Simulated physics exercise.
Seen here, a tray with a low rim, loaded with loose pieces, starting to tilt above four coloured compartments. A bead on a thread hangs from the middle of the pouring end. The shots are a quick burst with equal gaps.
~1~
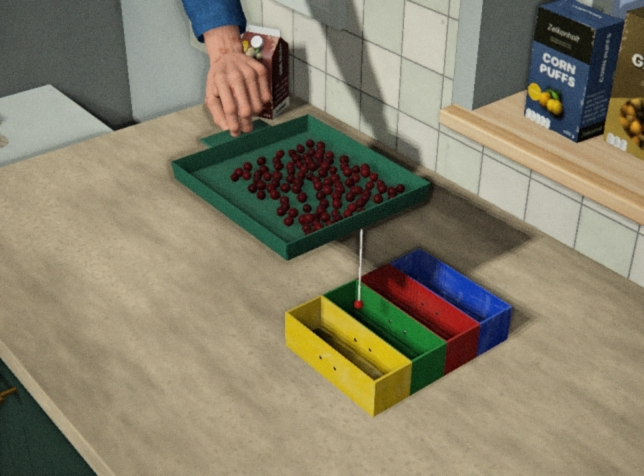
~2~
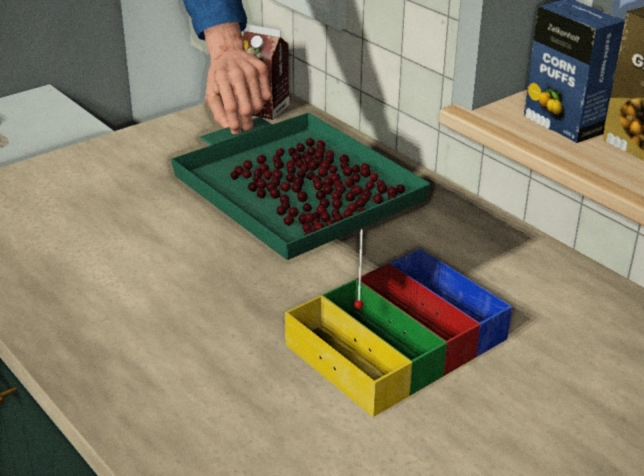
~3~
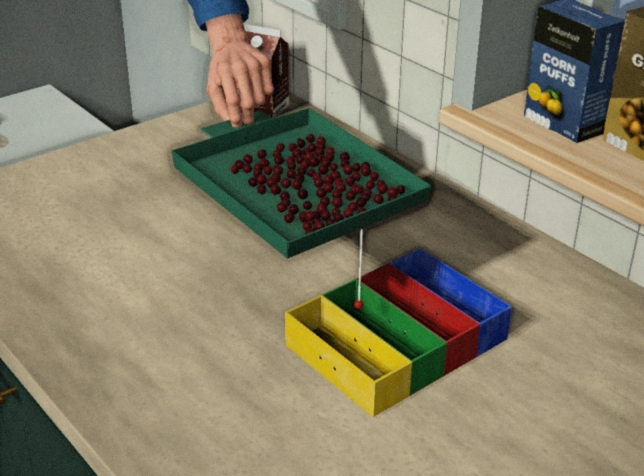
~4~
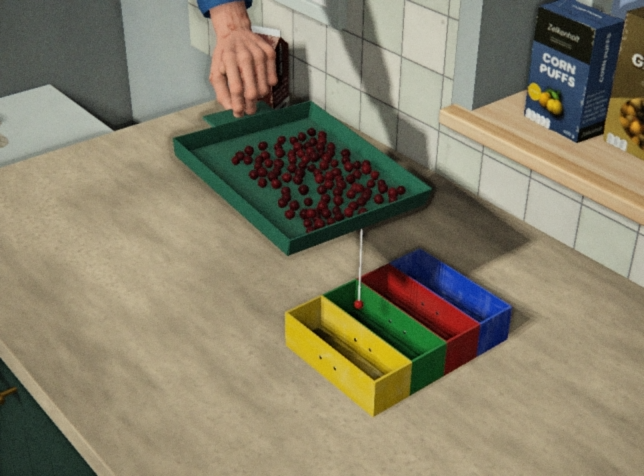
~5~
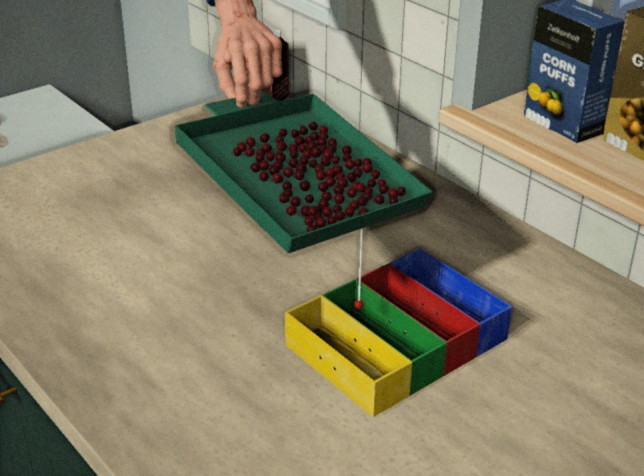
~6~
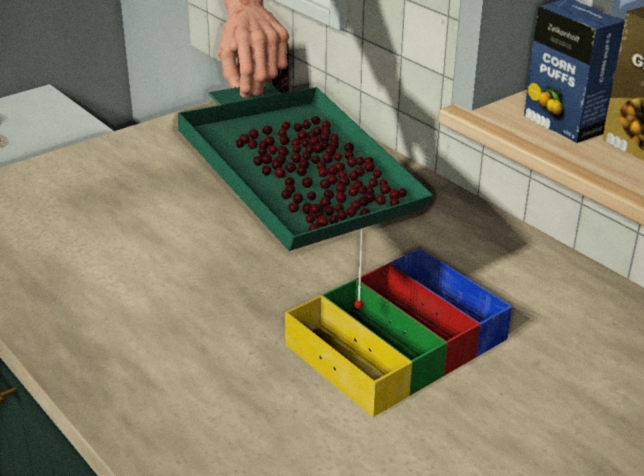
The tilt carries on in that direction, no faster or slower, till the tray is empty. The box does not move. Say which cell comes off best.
Fullest: The red cell.
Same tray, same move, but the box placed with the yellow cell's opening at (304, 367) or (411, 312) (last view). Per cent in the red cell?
In turn 10 and 0 in a hundred.
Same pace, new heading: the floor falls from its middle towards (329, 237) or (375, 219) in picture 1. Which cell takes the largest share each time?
At the first place the yellow one, at the second the red cell.
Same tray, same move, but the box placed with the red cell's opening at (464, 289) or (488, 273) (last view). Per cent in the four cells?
Roughly 100 per cent, and 80 per cent.
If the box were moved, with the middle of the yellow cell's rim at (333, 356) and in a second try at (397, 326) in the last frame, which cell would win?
One: The cell in blue. Two: The green cell.
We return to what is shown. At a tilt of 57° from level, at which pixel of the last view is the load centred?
Around (374, 180).
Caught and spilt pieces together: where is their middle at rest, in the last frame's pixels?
At about (422, 329).
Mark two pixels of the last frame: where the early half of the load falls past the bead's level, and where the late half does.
Around (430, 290) and then (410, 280).
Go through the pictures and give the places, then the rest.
Corners of the pouring end at (287, 242) and (426, 183), level; middle of the load at (318, 186), dried cherries; bead on its thread at (359, 304); yellow cell at (392, 386); green cell at (428, 366); red cell at (462, 346); blue cell at (494, 328), in the first frame.
Corners of the pouring end at (288, 242) and (427, 183), level; middle of the load at (318, 185), in the second frame.
Corners of the pouring end at (289, 240) and (427, 185), tipped barely, lowest at the right corner; middle of the load at (319, 183), in the third frame.
Corners of the pouring end at (290, 238) and (428, 188), tipped a little, lowest at the right corner; middle of the load at (320, 179), in the fourth frame.
Corners of the pouring end at (292, 236) and (429, 191), tipped a little, lowest at the right corner; middle of the load at (321, 175), in the fifth frame.
Corners of the pouring end at (294, 234) and (429, 194), tipped clearly, lowest at the right corner; middle of the load at (323, 172); yellow cell at (392, 386); green cell at (428, 366); red cell at (462, 346); blue cell at (494, 328), in the sixth frame.
Soon after the last picture, tray tipped steeply; all on the tray.
A little later, tray tipped right over; nearly all on the tray; a stray few in the blue cell; a stray few falling or outside the box.
Later still, tray tipped past a quarter turn; about half in the red cell; about a quarter in the blue cell; about a quarter in the green cell; a stray few falling or outside the box.
At rest, tray tipped past a quarter turn; about half in the red cell; about a quarter in the blue cell; about a quarter in the green cell; none in the yellow cell; a stray few outside the box.
